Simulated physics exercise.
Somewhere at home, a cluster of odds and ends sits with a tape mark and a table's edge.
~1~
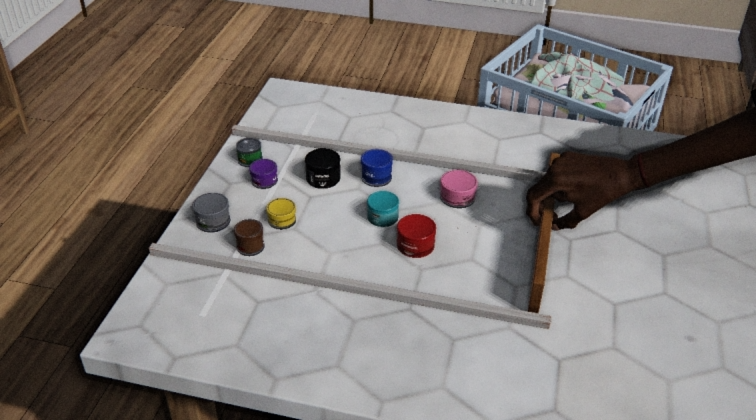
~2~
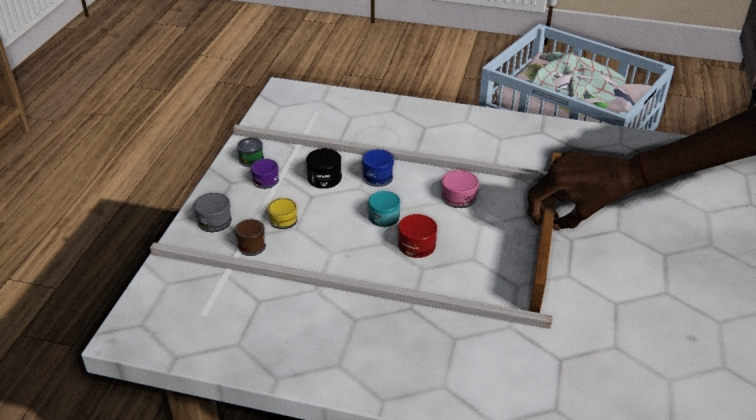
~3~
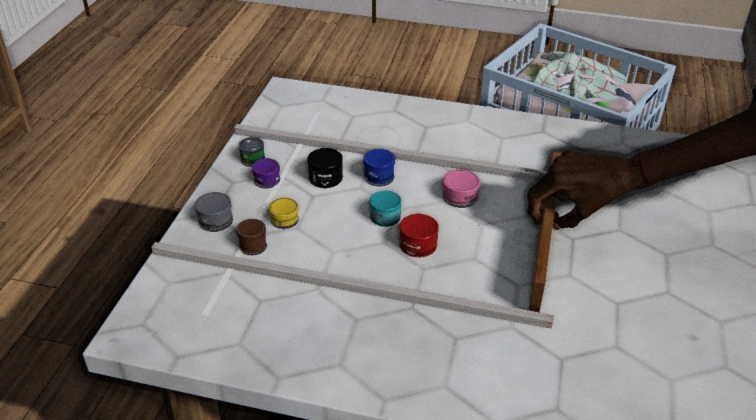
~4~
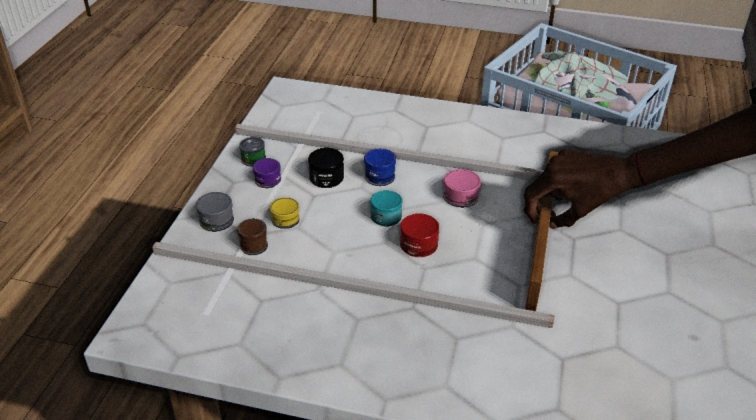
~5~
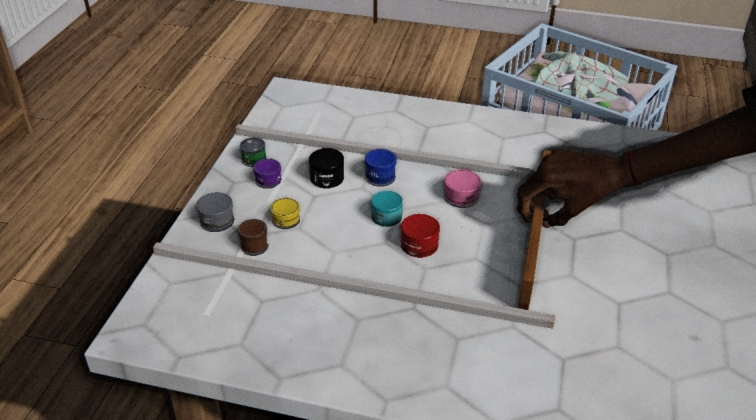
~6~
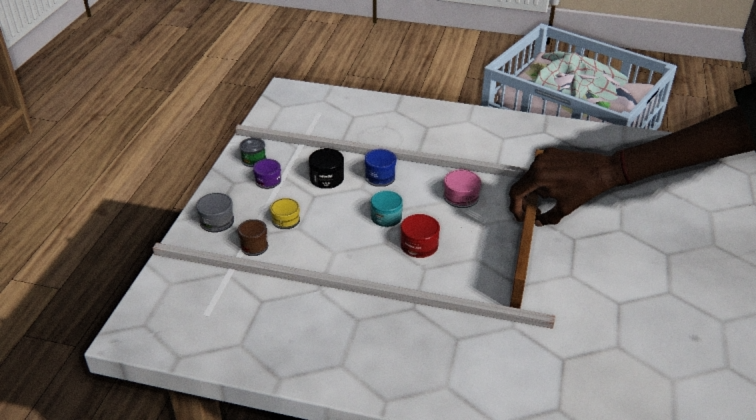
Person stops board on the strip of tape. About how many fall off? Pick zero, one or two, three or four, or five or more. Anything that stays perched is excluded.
Zero fall off.
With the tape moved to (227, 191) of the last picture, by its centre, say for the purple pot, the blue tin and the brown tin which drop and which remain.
Going in order, the purple pot goes off the edge, then the blue tin keeps its spot, then the brown tin keeps its spot.
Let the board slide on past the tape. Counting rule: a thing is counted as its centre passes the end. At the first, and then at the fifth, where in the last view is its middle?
At (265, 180) for the first, at (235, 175) for the fifth.
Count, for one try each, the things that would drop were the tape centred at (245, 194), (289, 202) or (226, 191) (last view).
Result per try: 1; 0; 5.
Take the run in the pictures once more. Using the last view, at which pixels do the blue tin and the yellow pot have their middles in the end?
The blue tin comes to rest close to (280, 142), while the yellow pot rests close to (221, 195).
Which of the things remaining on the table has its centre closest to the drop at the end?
Answer: The purple pot.
Soon after, none off yet; green pot at rest near (253, 152); grey pot at rest near (216, 212); purple pot at rest near (268, 174).
Then, none off yet; green pot at rest near (253, 152); grey pot at rest near (216, 212); purple pot moved about its own width near (249, 175).
At rest, the number that fall off is zero.
